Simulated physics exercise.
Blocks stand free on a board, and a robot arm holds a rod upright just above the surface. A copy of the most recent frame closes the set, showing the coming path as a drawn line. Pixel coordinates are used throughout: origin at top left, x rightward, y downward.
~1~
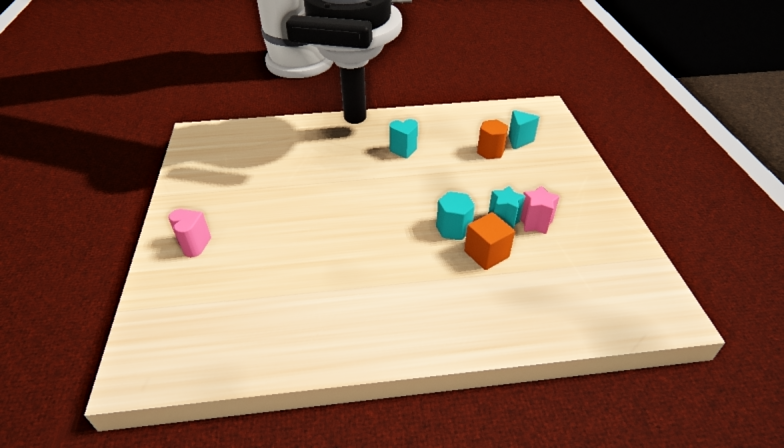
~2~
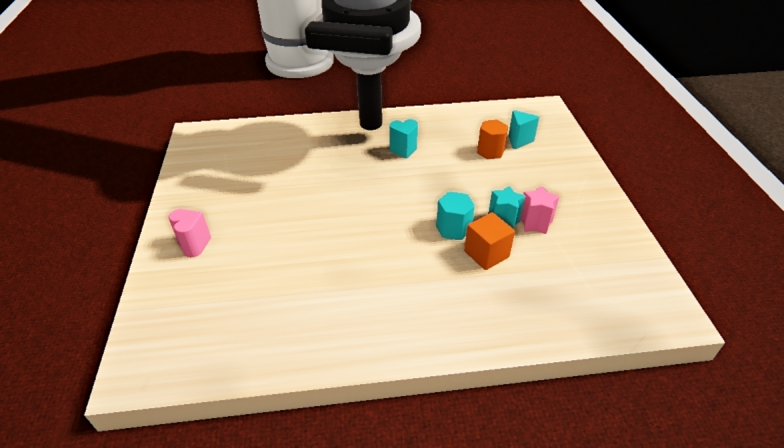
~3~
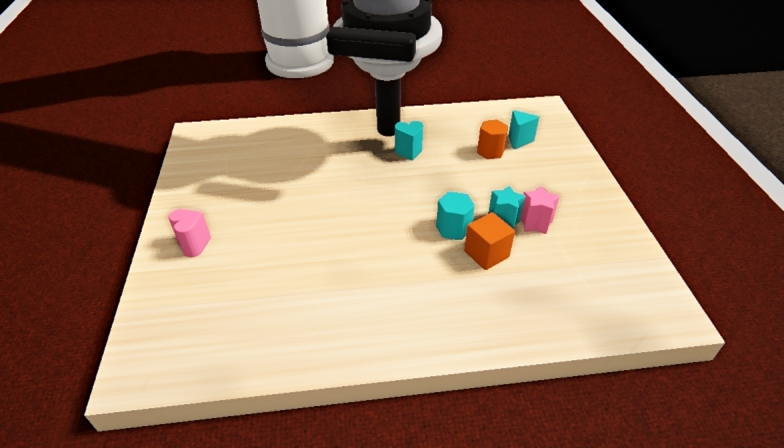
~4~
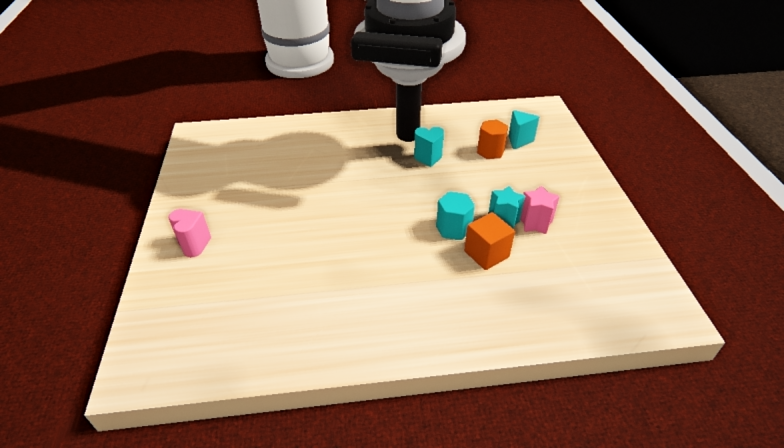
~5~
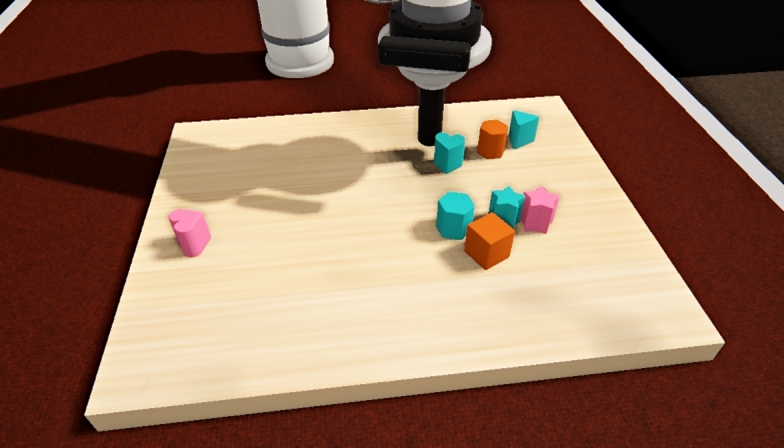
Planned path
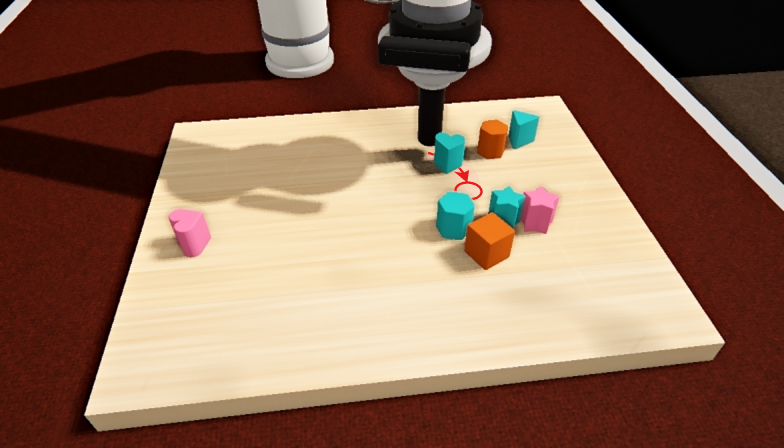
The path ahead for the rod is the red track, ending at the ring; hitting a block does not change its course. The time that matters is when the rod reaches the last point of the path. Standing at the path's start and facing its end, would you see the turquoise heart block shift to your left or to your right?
Off to the left side.
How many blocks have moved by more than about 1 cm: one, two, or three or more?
Just one will move.
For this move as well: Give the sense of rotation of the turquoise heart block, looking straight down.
Spins counterclockwise.
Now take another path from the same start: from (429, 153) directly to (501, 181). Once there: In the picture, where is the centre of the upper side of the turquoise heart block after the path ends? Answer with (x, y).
That would be at about pixel (502, 172).
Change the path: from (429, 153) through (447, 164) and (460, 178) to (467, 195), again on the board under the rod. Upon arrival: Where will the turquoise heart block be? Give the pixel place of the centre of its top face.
At (494, 165).
The drawn path runs from (429, 153) via (450, 161) and (464, 174), ending at (469, 191).
The first path, step by step. Halfway along, rod (460, 155); turquoise heart block (481, 156), turned 15° clockwise.
At the end, rod (470, 178); turquoise heart block (499, 171), turned 45° anticlockwise; orange hexagonal block not moved.
